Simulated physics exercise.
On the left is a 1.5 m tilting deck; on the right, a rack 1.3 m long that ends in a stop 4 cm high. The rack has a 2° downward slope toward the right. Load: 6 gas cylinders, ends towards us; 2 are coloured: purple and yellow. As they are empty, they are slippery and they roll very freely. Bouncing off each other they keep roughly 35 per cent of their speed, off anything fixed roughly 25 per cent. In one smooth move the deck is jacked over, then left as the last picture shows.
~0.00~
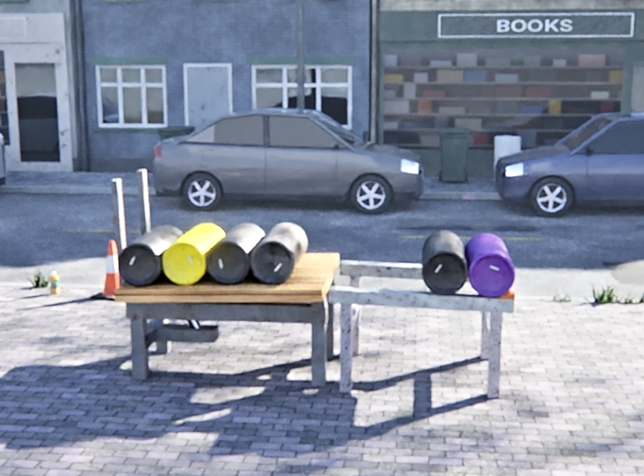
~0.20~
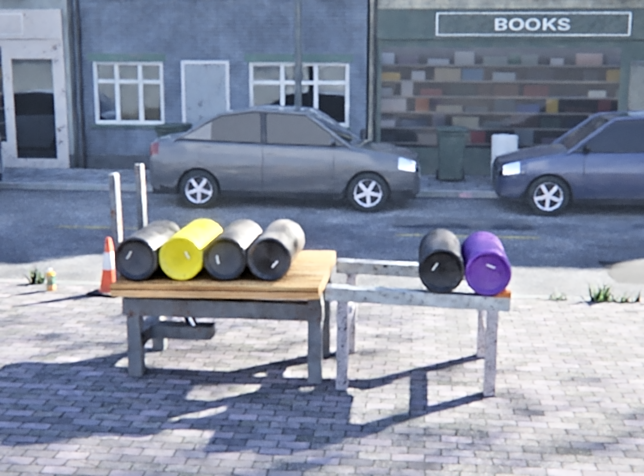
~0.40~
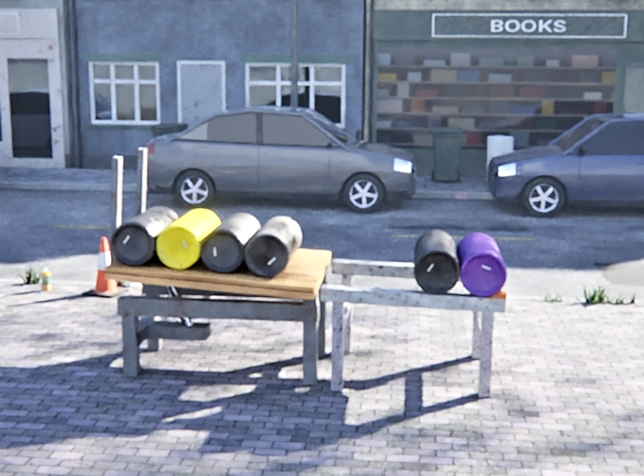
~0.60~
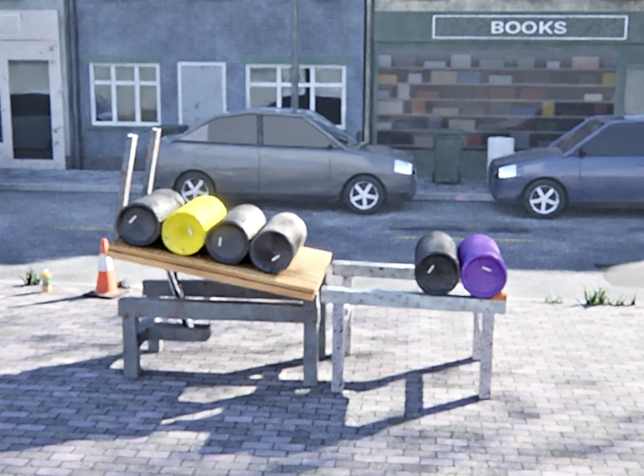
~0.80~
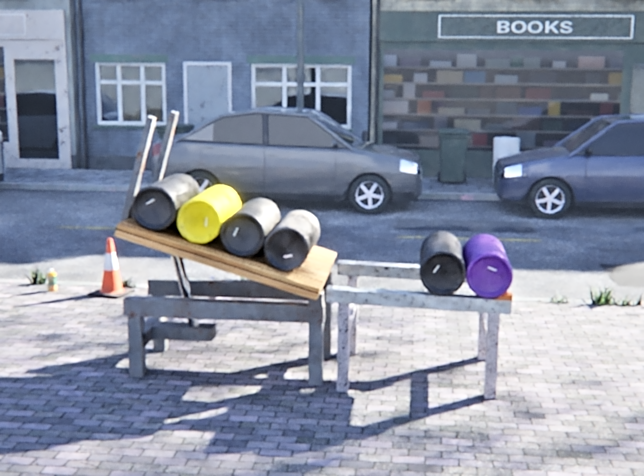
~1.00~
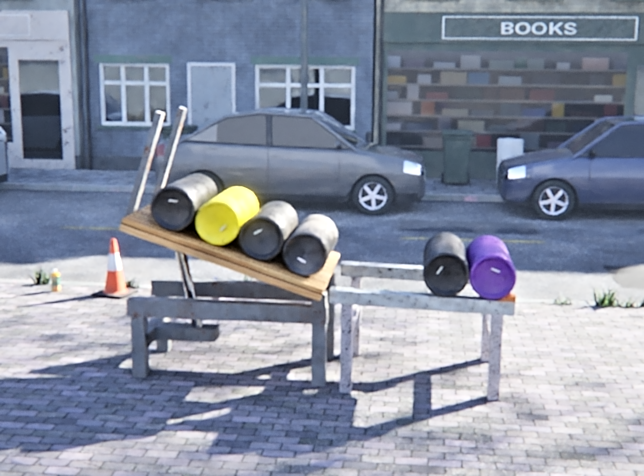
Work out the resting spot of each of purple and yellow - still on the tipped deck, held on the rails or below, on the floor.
Resting spots - purple: Below, on the floor, yellow: Held on the rails.
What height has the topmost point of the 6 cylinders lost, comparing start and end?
Roughly 0 cm.
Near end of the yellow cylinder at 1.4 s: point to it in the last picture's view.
At about (269, 242).
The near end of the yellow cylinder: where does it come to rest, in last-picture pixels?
It comes to rest at about (405, 273).
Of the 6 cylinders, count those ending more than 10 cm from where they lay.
Counted: 6.
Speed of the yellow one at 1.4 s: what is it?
Speed: Approx. 1.5 m/s.
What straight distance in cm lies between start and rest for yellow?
For yellow, around 160.
Then, 1.4 s in, purple is on the rack, 15 cm from the rack's far end; yellow is on the deck, 45 cm from the hinge, rolling right; 0 past the stop so far.
Then, 1.7 s in, purple is on the rack, 10 cm from the rack's far end, rolling right; yellow is on the deck, 15 cm from the hinge, rolling right; 0 past the stop so far.
Then, 2.2 s in, purple is beyond the stop and falling; yellow is on the rack, 120 cm from the rack's far end, rolling right; 1 past the stop so far.
In the end (4.9 s), purple is beyond the stop, on the ground; yellow is on the rack, 75 cm from the rack's far end; 2 past the stop so far.
